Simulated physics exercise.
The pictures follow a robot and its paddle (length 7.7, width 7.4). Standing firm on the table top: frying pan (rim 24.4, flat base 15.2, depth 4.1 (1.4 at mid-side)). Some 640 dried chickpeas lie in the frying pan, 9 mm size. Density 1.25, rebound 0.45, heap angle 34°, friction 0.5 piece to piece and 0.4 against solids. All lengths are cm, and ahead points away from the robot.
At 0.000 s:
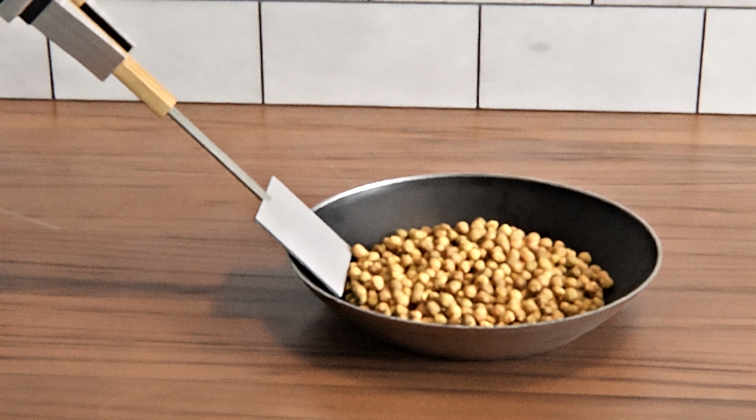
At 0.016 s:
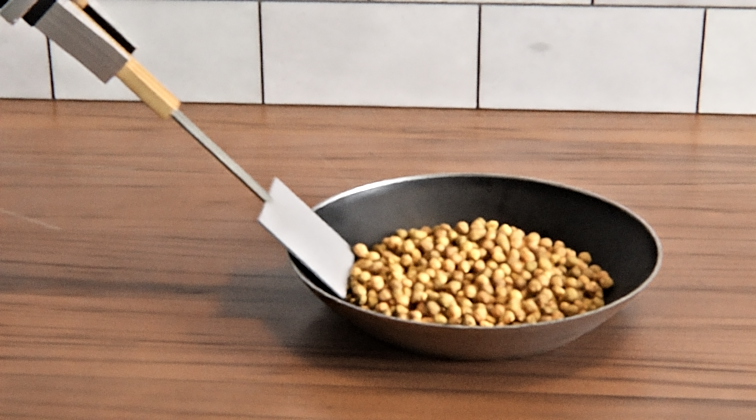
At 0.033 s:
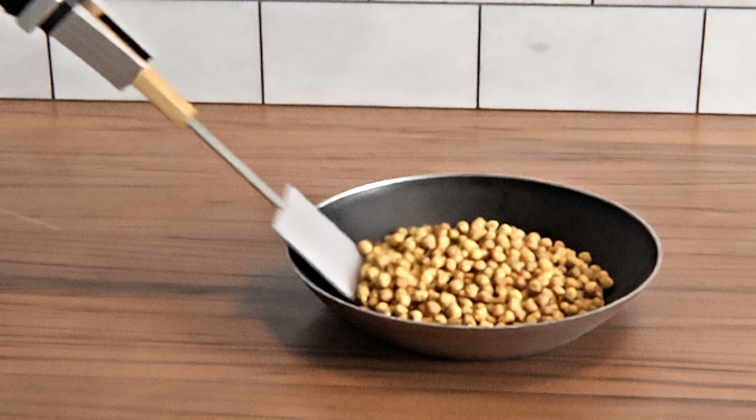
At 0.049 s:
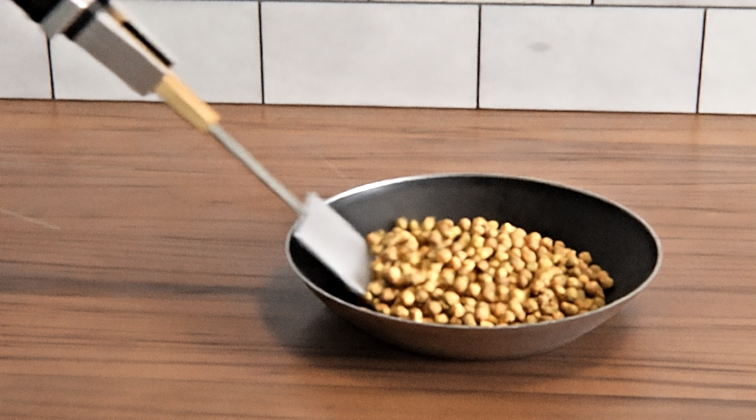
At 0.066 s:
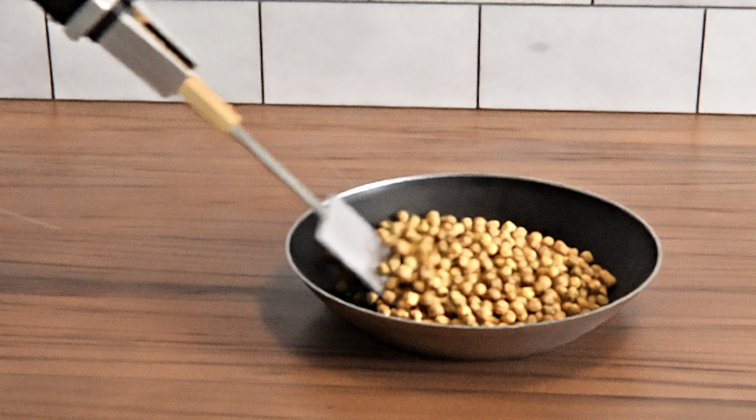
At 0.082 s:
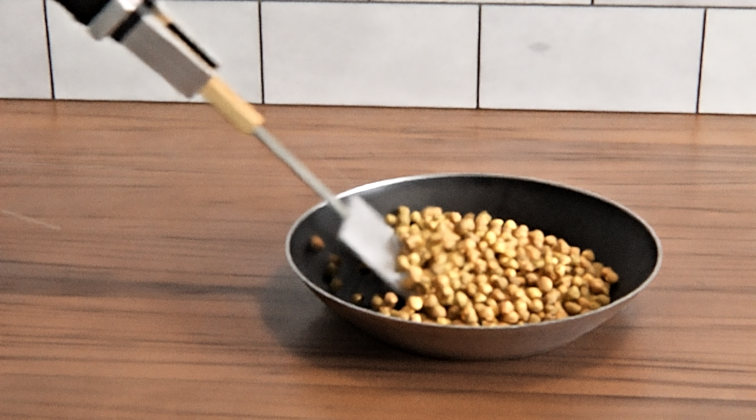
At the start, a robot's paddle slants down into the left side of a dark frying pan of dried chickpeas on a wooden table top. The paddle then slides right, pushing the nearest chickpeas into the heap, until a few lie behind it at the pan's left side.
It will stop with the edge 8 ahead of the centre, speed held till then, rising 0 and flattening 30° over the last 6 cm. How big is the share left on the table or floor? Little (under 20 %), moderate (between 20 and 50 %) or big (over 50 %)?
Answer: Little; under 20 % of the dried chickpeas finish on the table or floor.
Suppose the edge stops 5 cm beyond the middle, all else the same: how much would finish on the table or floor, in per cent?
Then about 0 per cent.
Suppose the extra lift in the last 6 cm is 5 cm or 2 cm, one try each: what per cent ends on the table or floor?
Some 15 and 10 per cent.
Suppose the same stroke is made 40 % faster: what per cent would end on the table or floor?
In that case some 15 per cent.
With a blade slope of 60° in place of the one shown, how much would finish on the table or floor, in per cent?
It would be near 15 per cent.
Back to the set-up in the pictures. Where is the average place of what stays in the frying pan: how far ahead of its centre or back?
Some 4.0 cm ahead.
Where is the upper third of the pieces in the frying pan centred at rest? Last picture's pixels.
Around (600, 262).
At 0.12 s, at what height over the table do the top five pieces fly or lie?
Roughly 6 cm.
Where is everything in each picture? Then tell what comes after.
The paddle top edge at (264, 197), sloping 45°; upper third of the load around (477, 275), from x 350 to 605, top at y 225; 644 in the frying pan, in the first frame.
The paddle top edge at (267, 199), sloping 45°; upper third of the load around (476, 275), from x 350 to 605, top at y 225, in the second frame.
The paddle top edge at (281, 206), sloping 45°; upper third of the load around (467, 272), from x 355 to 605, top at y 225, in the third frame.
The paddle top edge at (303, 213), sloping 45°; upper third of the load around (456, 268), from x 350 to 605, top at y 225, in the fourth frame.
The paddle top edge at (325, 214), sloping 45°; upper third of the load around (458, 266), from x 330 to 610, top at y 215, in the fifth frame.
The paddle top edge at (347, 215), sloping 45°; upper third of the load around (463, 262), from x 315 to 610, top at y 215; 644 in the frying pan, in the sixth frame.
After 0.12 s, sloping 45°, highest piece 7 above the table; 644 in the frying pan.
After 0.16 s, sloping 33°, highest piece 7 above the table; 643 in the frying pan, 1 on the blade or in flight.
After 0.38 s, sloping 15°, highest piece 5 above the table; 577 in the frying pan, 65 on the table or floor, 2 on the blade or in flight.
After 1.43 s, sloping 15°, highest piece 5 above the table; 575 in the frying pan, 69 on the table or floor.
In the end, 575 in the frying pan, 69 on the table or floor. That is 11 % on the table or floor.
